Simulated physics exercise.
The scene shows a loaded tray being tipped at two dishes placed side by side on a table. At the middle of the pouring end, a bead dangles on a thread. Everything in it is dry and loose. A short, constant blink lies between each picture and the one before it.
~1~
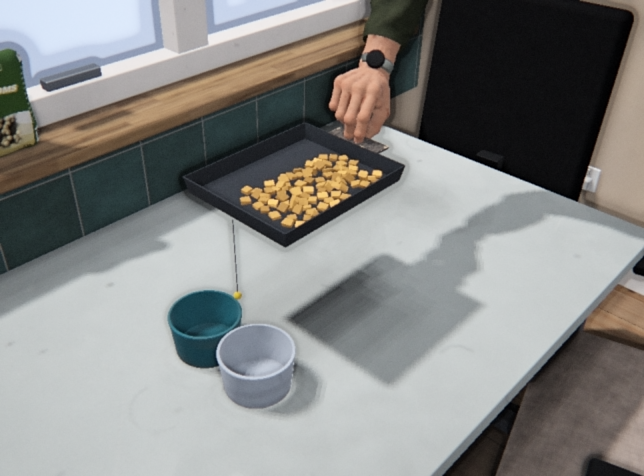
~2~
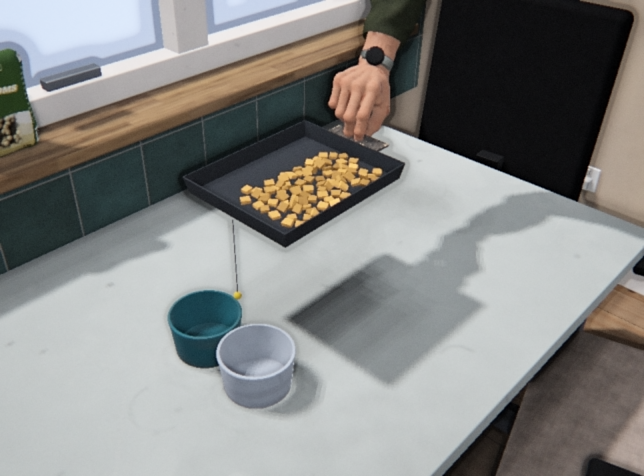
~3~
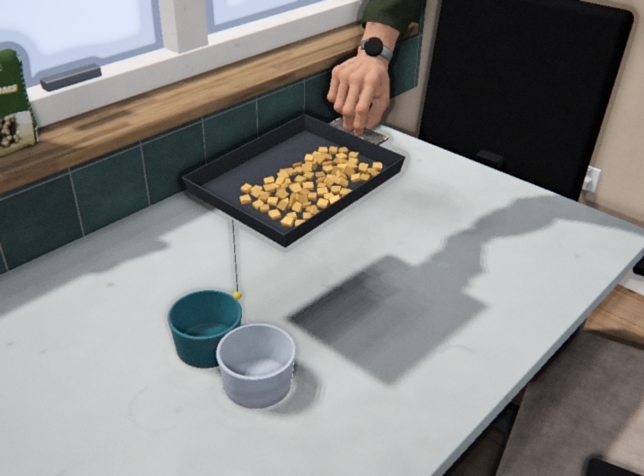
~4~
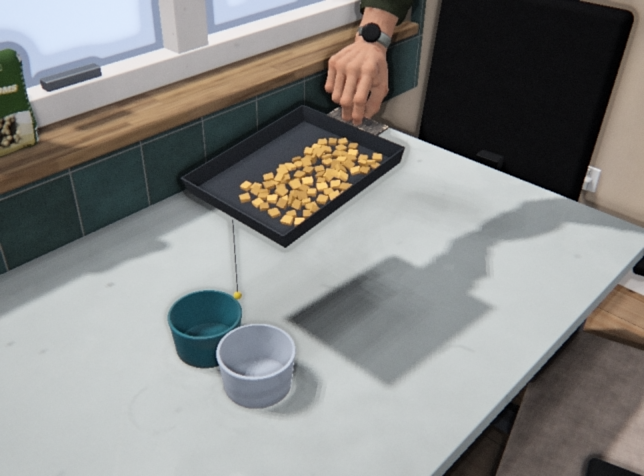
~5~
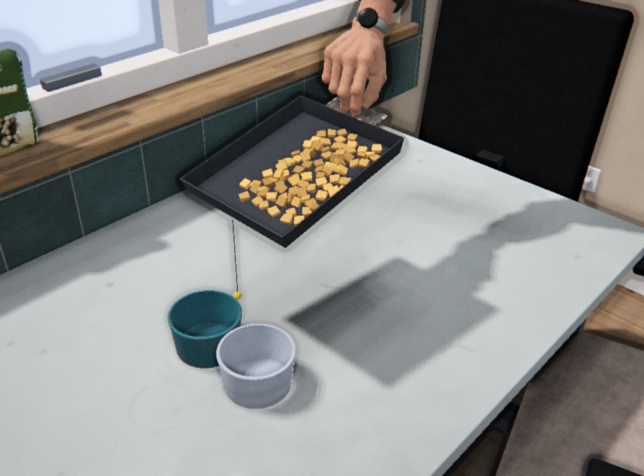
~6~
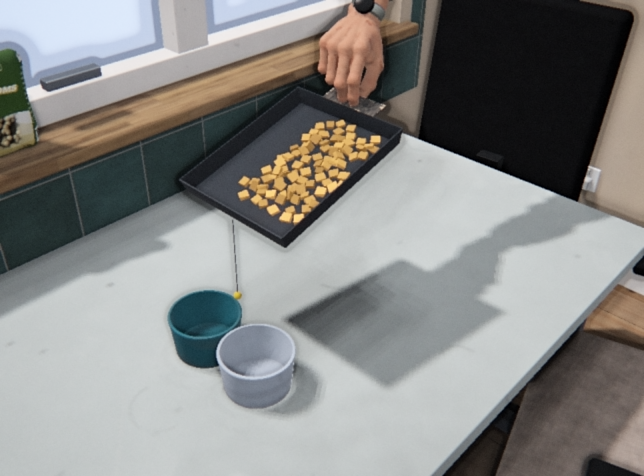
In the video, a hand wearing a watch holds a dark tray of golden cereal squares above a teal dish and a pale grey dish on a table, then gradually raises the tray's far end while the squares stay on it.
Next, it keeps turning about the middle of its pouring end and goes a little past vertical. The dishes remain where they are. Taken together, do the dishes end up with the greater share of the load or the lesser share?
They end up with the greater share.
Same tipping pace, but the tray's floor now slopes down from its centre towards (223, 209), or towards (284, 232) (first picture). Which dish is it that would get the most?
The first try goes to the one on the left and the second to the one on the right.
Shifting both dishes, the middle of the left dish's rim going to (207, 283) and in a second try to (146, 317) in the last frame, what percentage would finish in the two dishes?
Trial 1 near 10 percent, trial 2 near 30 percent.
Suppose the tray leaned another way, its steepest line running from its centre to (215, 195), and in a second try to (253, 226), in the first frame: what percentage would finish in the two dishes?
Lab note: Try 1 = 10 %, try 2 = 90 %.
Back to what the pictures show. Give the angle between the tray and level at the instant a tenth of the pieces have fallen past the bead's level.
Angle reached: About 100°.
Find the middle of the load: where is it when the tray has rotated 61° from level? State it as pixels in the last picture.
Mark it at roughly (249, 208) in the final frame.
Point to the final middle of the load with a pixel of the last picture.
Near (211, 354).
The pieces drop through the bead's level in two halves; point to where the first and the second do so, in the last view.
Near (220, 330) to start, and near (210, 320) afterwards.
Shortly afterwards, tray tipped steeply; the whole lot on the tray.
Next, tray tipped right over; the bulk on the tray; only a few in the right dish; a little in the left dish; only a few outside both.
Some moments later, tray tipped past a quarter turn; near a third in the right dish; near half in the left dish; near a quarter outside both.
In the end, tray tipped past a quarter turn; near a third in the right dish; near half in the left dish; near a quarter outside both.
